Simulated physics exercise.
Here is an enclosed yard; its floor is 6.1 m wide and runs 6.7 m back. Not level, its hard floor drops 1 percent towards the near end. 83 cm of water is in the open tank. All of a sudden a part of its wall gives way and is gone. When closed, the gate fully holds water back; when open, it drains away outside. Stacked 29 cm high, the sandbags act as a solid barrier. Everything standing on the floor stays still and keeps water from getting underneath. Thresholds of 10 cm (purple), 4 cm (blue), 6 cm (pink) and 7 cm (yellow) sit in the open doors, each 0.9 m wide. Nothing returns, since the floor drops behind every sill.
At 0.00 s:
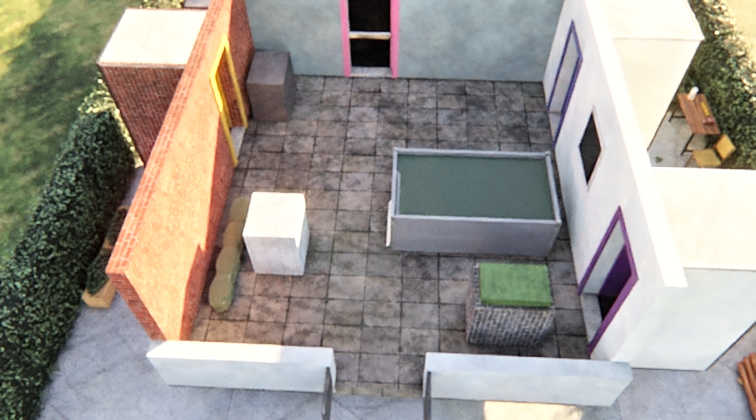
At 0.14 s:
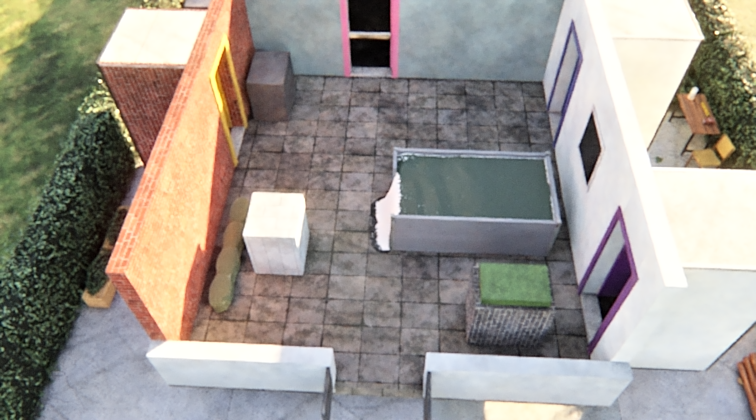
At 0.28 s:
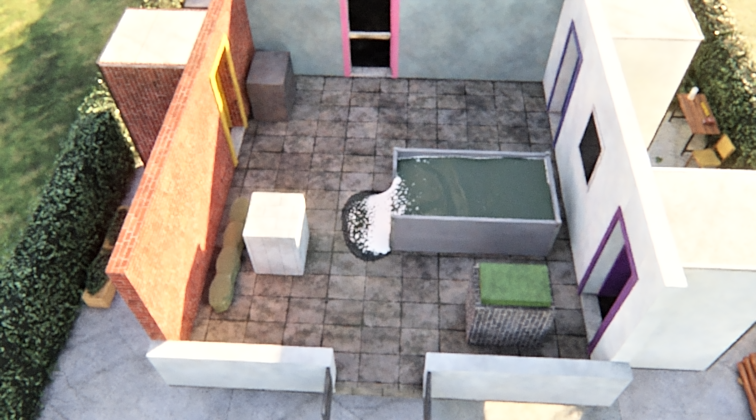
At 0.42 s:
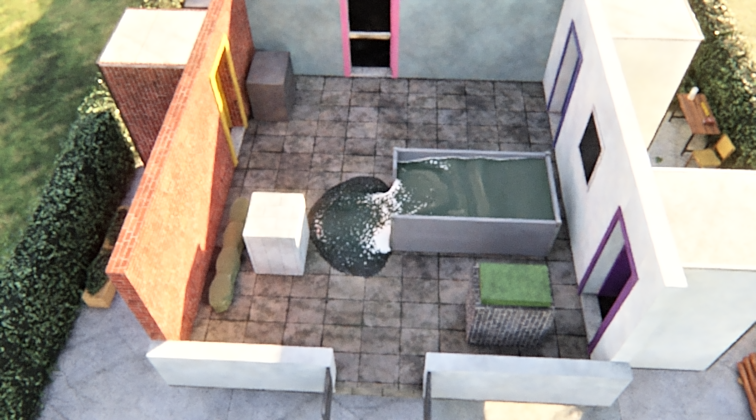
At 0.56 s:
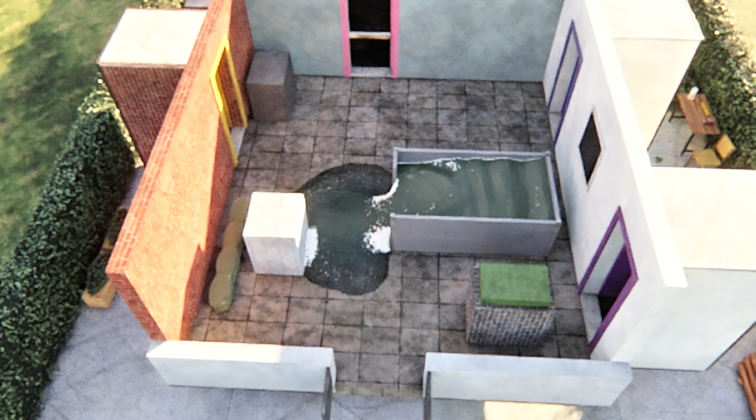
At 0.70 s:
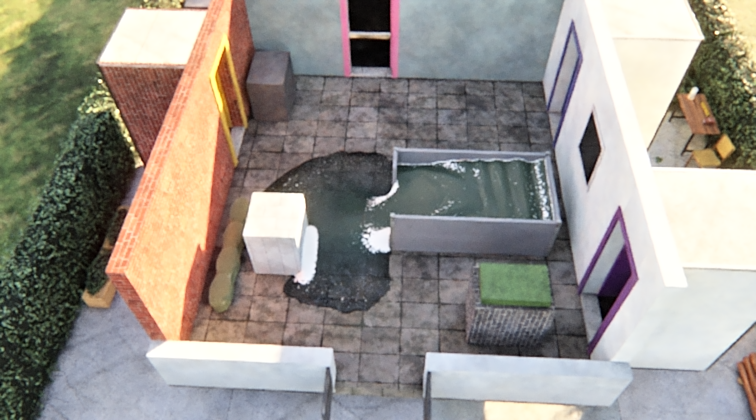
Water pours from the left end of a grey tank and spreads around a white block.
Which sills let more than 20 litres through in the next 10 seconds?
At the end, at the purple door the inflow will remain within the limit, at the blue door the inflow will break the limit, at the pink door the inflow will remain within the limit, at the yellow door the inflow will break the limit.
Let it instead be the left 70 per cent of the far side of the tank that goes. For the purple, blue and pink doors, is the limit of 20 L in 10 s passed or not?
Against that limit: Purple below, blue past it, pink over.
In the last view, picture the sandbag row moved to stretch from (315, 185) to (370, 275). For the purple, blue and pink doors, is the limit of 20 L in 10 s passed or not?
Well, the purple one is within bounds, the blue one is more than allowed, and the pink one is more than allowed.
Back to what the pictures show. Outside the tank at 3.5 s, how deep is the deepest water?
Roughly 36 cm.
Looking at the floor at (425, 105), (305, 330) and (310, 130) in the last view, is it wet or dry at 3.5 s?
First spot bone dry, second soaked, third soaked.
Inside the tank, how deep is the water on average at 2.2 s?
I'd put the average depth near 41 cm.
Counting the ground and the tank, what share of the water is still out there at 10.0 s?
Around 80 per cent of the water.
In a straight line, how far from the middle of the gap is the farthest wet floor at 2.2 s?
4.8 m.
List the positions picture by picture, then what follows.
In the first frame, still water, 83 cm deep, in the open tank at (473, 187).
In the second frame, water pours out at (395, 212) and has run 0.6 m, to (387, 251); typically 9 cm deep outside, 83 cm at the open tank's back.
In the third frame, water pours out at (395, 215) and has run 0.9 m, to (349, 207); typically 13 cm deep outside, 83 cm at the open tank's back.
In the fourth frame, the front is at (315, 211), 1.5 m from the gap at (395, 216); 2.2 m2 of floor is under water; 83 cm left at the back of the open tank.
In the fifth frame, the front is at a hidden place, 2.1 m from the gap at (395, 216); 3.8 m2 of floor is under water; 82 cm left at the back of the open tank.
In the sixth frame, the front is at a hidden place, 2.5 m from the gap at (395, 216); 5.2 m2 of floor is under water; 74 cm left at the back of the open tank.
After 1.4 s water covers 30 % of the floor and is deepest (44 cm) near (309, 248); purple door not reached, blue door not reached, pink door not reached, yellow door 12 cm at the sill, 0 L in.
After 2.2 s water covers 35 % of the floor and is deepest (38 cm) near (309, 248); purple door not reached, blue door not reached, pink door not reached, yellow door 18 cm at the sill, 23 L in.
After 3.5 s water covers 50 % of the floor and is deepest (36 cm) near (204, 290); purple door not reached, blue door not reached, pink door 2 cm at the sill, 0 L in, yellow door 17 cm at the sill, 78 L in.
After 6.0 s water covers 90 % of the floor and is deepest (20 cm) near (585, 382); purple door 6 cm at the sill, 0 L in, blue door 7 cm at the sill, 0 L in, pink door 2 cm at the sill, 0 L in, yellow door 13 cm at the sill, 143 L in.
After 10.0 s water covers 95 % of the floor and is deepest (14 cm) near (573, 305); purple door 10 cm at the sill, 1 L in, blue door 8 cm at the sill, 40 L in, pink door 5 cm at the sill, 0 L in, yellow door 8 cm at the sill, 175 L in.
